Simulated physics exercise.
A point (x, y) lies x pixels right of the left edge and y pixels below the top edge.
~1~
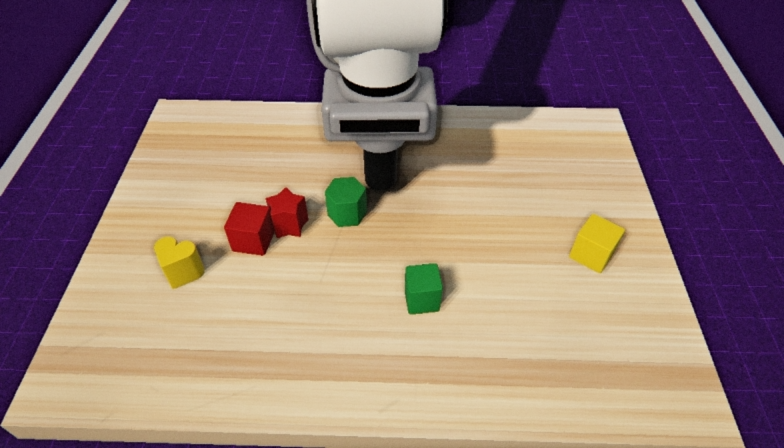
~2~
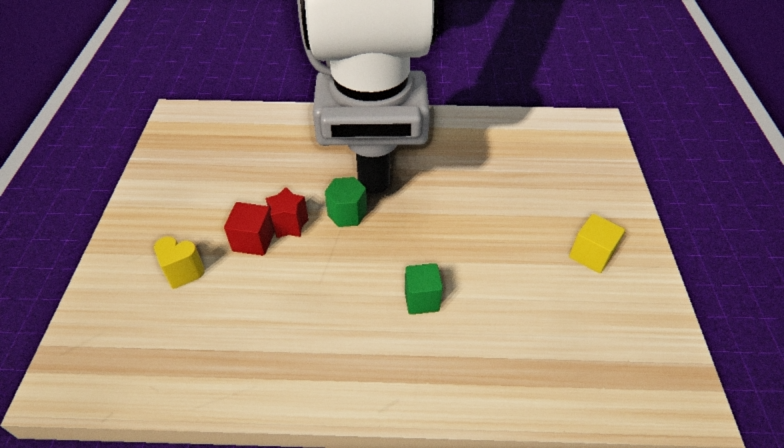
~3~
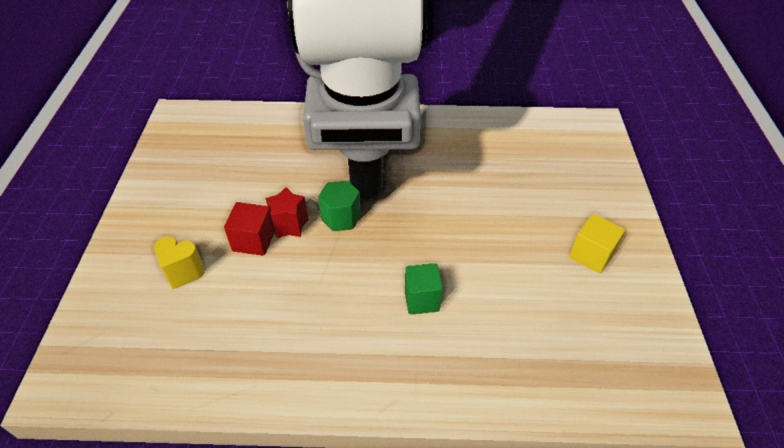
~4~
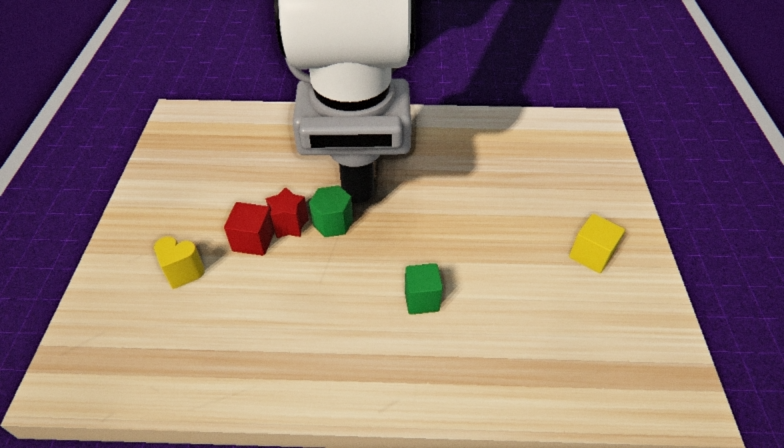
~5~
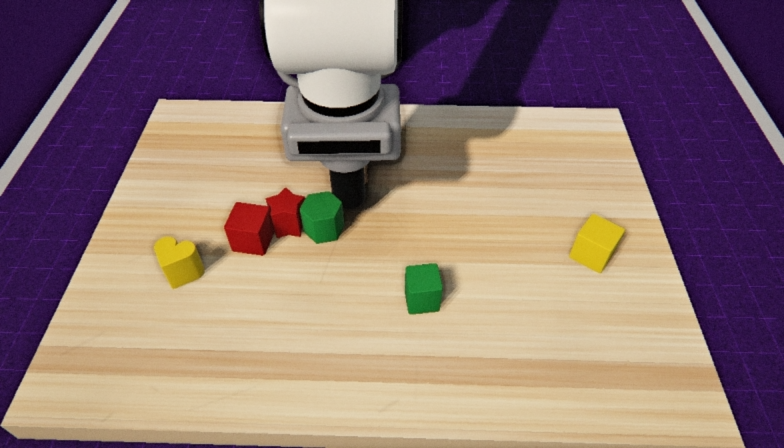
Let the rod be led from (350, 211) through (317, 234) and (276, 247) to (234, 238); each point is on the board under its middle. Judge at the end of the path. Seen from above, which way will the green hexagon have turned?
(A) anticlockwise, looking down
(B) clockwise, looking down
It's A.
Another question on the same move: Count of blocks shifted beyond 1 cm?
When the path ends, I think you'll find three or more blocks out of place by more than 1 cm.
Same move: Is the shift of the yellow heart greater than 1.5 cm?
The answer is no.
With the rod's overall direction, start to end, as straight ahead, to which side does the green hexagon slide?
The green hexagon goes left.
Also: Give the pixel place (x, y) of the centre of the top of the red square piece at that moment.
My prediction: (194, 201).
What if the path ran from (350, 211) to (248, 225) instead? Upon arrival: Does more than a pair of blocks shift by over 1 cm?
Final answer: Yes.
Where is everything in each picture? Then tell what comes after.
The first frame shows rod's lower end (381, 181); yellow heart (172, 250); red square piece (247, 217); red star (285, 201); green hexagon (345, 189).
The second frame shows rod (374, 184); blocks still.
The third frame shows rod (366, 189); green hexagon (339, 194).
The fourth frame shows rod (358, 193); green hexagon (330, 199).
The fifth frame shows rod (349, 199); yellow heart (172, 250); red square piece (247, 217); red star (285, 201); green hexagon (321, 205).
On the path given first. One third of the way, rod (315, 223); red square piece (239, 215), turned 20° anticlockwise; red star (278, 203), turned 30° clockwise; green hexagon (289, 235).
Two thirds of the way, rod (272, 235); red square piece (231, 213), turned 35° anticlockwise; red star (268, 199), turned 65° clockwise; green hexagon (263, 253), turned 45° anticlockwise.
At the end, rod (231, 226); yellow heart still; red square piece (194, 201), turned 15° anticlockwise; red star (260, 195), turned 100° clockwise; green hexagon (263, 253), turned 45° anticlockwise.
